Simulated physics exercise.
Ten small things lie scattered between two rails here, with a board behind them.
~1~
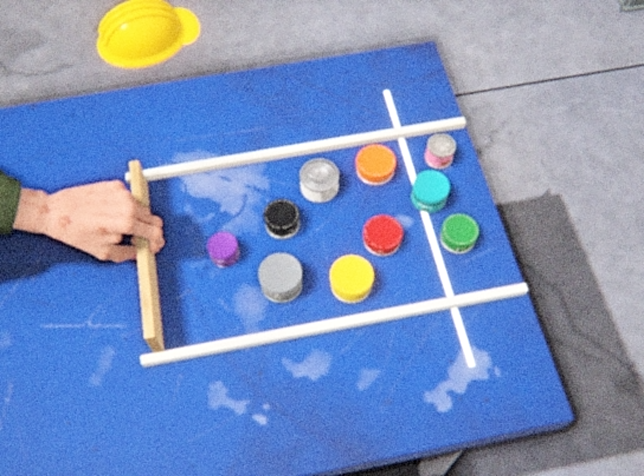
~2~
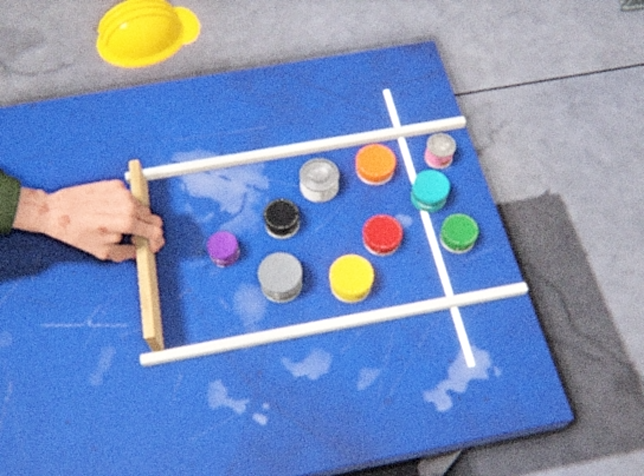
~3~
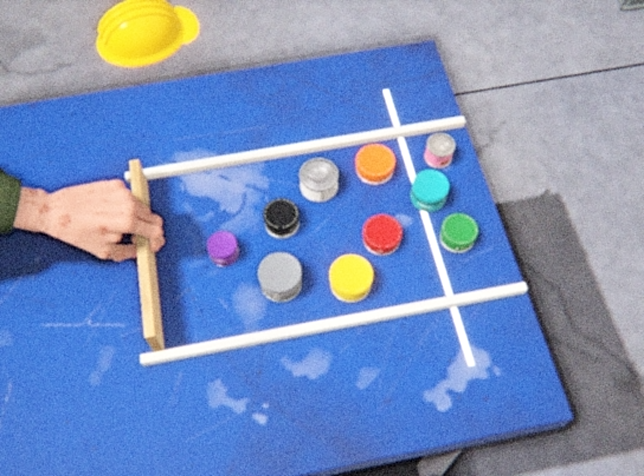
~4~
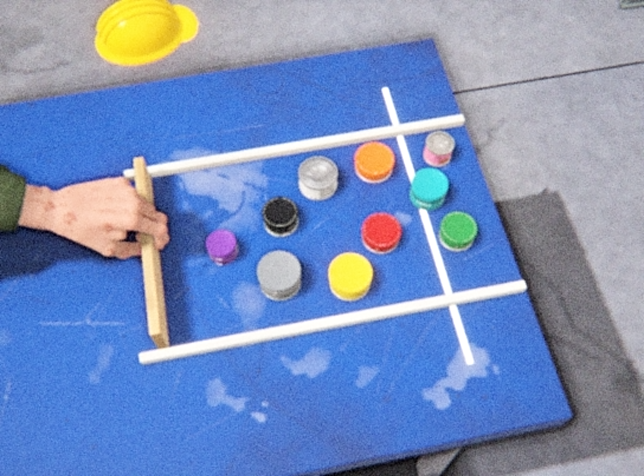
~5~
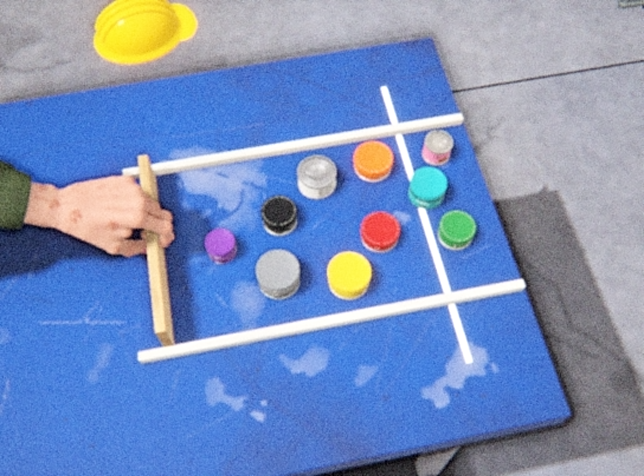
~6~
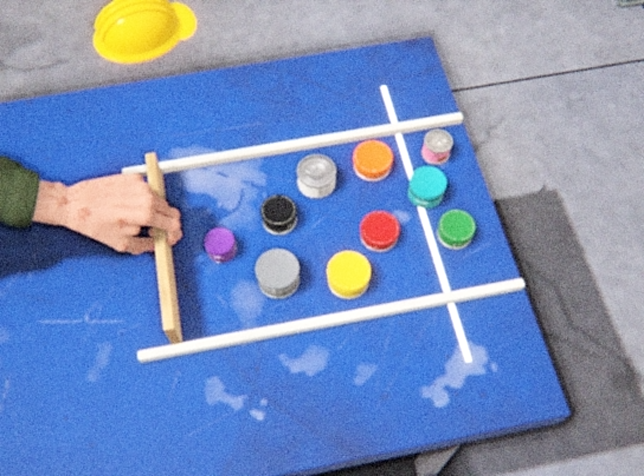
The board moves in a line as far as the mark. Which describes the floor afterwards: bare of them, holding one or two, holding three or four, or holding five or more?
The floor is holding one or two.
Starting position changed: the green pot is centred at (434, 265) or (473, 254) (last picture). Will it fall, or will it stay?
One after the other: It keeps its spot; it keeps its spot.
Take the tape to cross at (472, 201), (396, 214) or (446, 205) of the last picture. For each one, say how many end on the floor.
Counts per try, in order: 5 / 0 / 4.
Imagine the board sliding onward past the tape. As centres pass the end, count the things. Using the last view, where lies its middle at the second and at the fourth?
(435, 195), later (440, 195).
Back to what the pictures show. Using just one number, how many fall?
The number that fall is 1.
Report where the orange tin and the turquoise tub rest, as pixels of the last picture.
Going in order, first (455, 136) and next (465, 170).
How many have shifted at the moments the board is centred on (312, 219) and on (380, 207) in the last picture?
Moved so far: 5, later 10.
Soon after, none off yet; pink tin at rest near (437, 147); green pot at rest near (456, 230); turquoise tub at rest near (427, 188).
By the end, the number that fall off is one or two; fallen, pink tin.
